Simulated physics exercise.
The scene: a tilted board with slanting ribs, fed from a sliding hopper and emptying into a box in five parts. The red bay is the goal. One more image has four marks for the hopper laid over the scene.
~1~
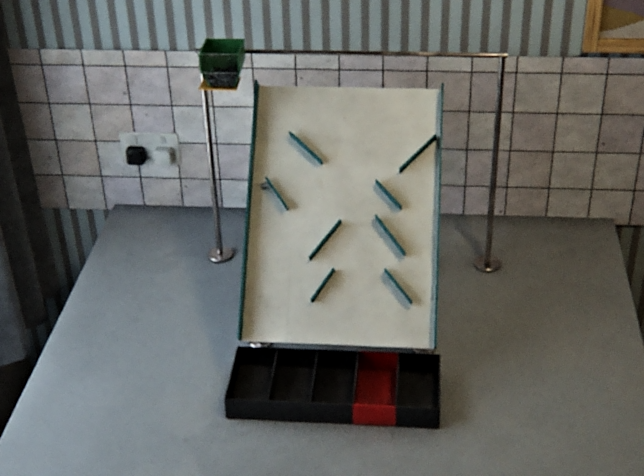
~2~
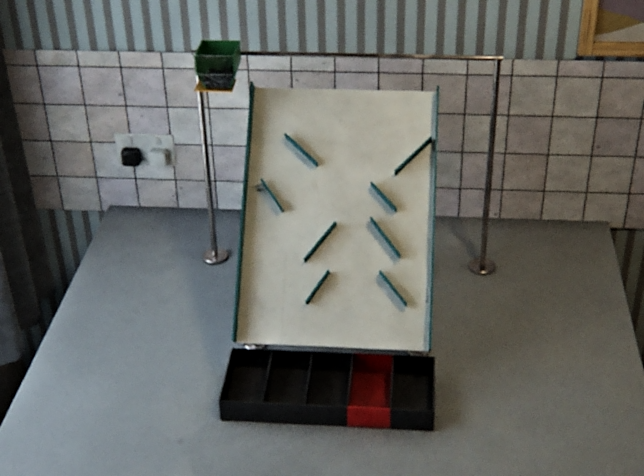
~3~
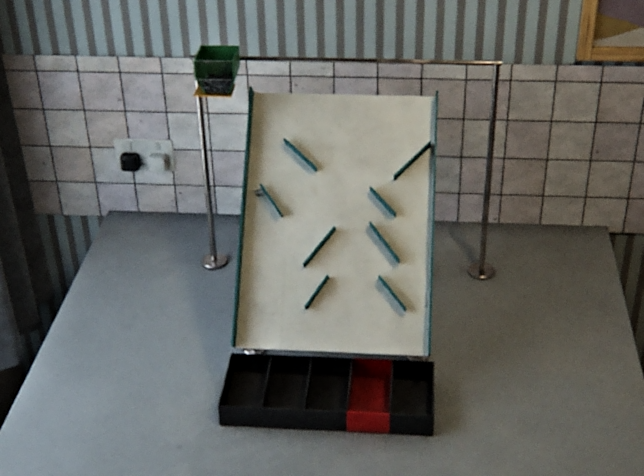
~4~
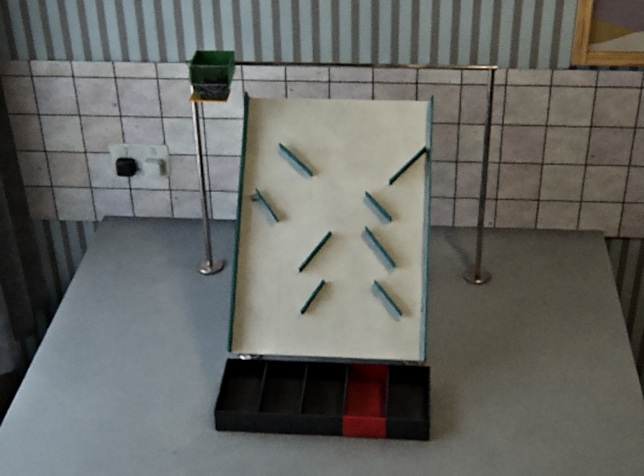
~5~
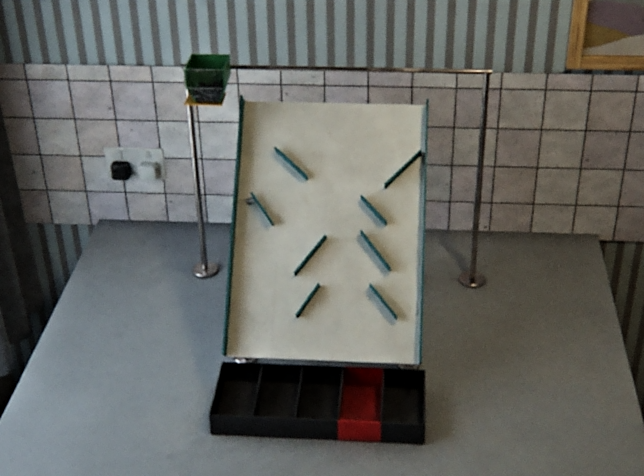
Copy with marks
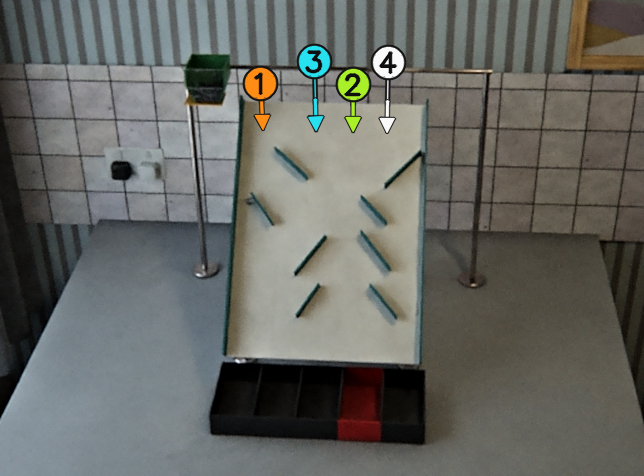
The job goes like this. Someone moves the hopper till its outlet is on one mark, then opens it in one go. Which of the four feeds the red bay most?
3.
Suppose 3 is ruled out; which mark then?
That would be 2.
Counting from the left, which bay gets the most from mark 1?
It is the first one.
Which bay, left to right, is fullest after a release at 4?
The fifth.
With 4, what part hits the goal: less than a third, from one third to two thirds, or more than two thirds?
It is less than a third.
On the marked copy, mark 1 meets the board at (262, 124); mark 2 meets the board at (353, 126); mark 3 meets the board at (315, 125); mark 4 meets the board at (387, 127).
For mark 1, a stray few in the red bay, nearly all in other bays, a stray few outside the box.
For mark 2, about a quarter in the red bay, most in other bays, a stray few outside the box.
For mark 3, about half in the red bay, about half in other bays, a stray few held on the board.
For mark 4, a small part in the red bay, nearly all in other bays.
